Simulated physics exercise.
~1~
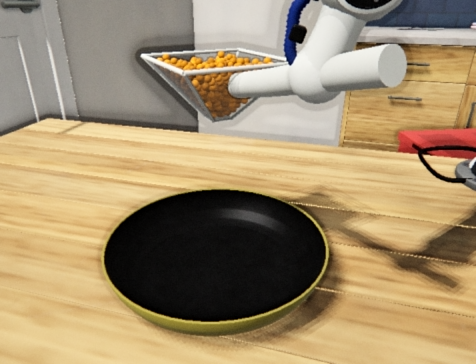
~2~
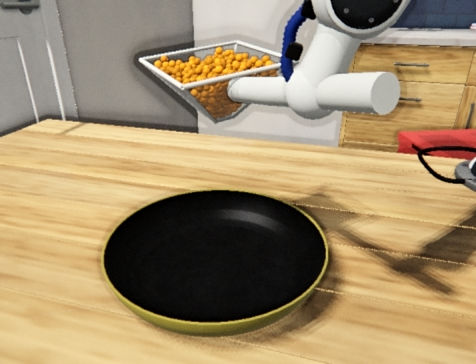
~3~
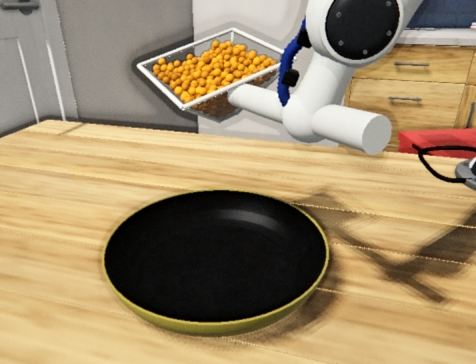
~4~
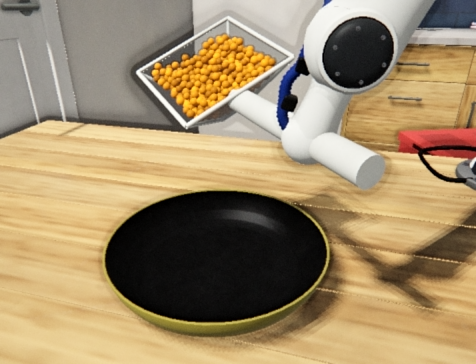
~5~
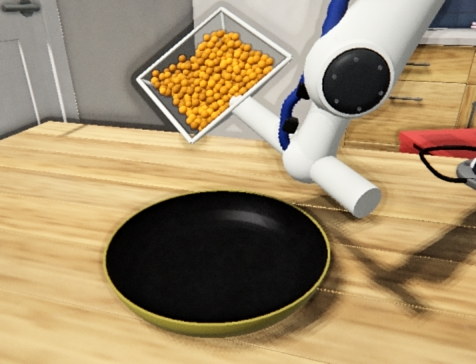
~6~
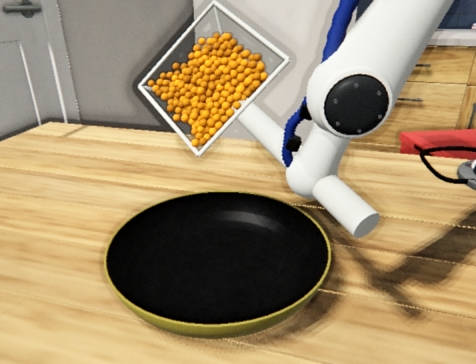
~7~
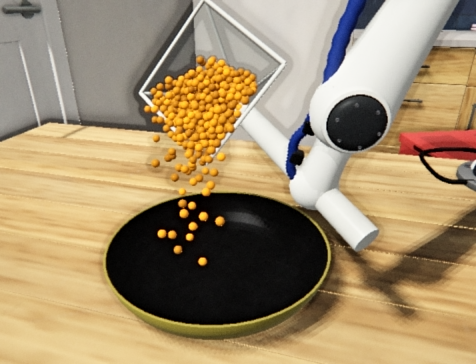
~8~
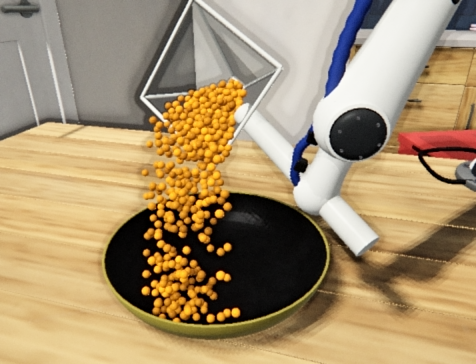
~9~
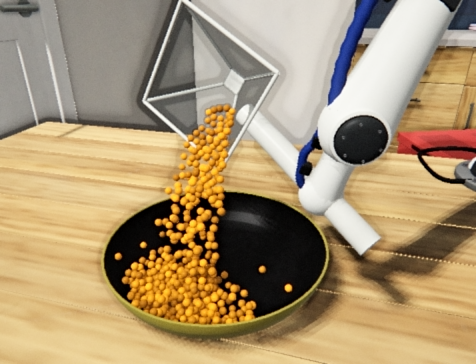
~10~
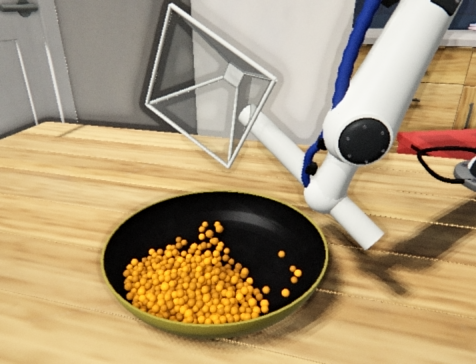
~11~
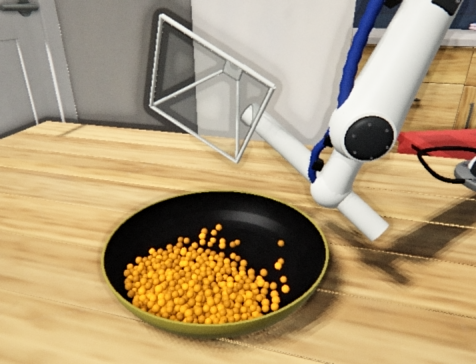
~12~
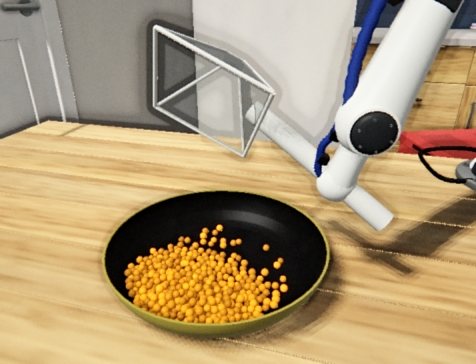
Kitchen table with a white robot arm tipping a scoop, pouring small orange pieces into a black pan until none remain inside.
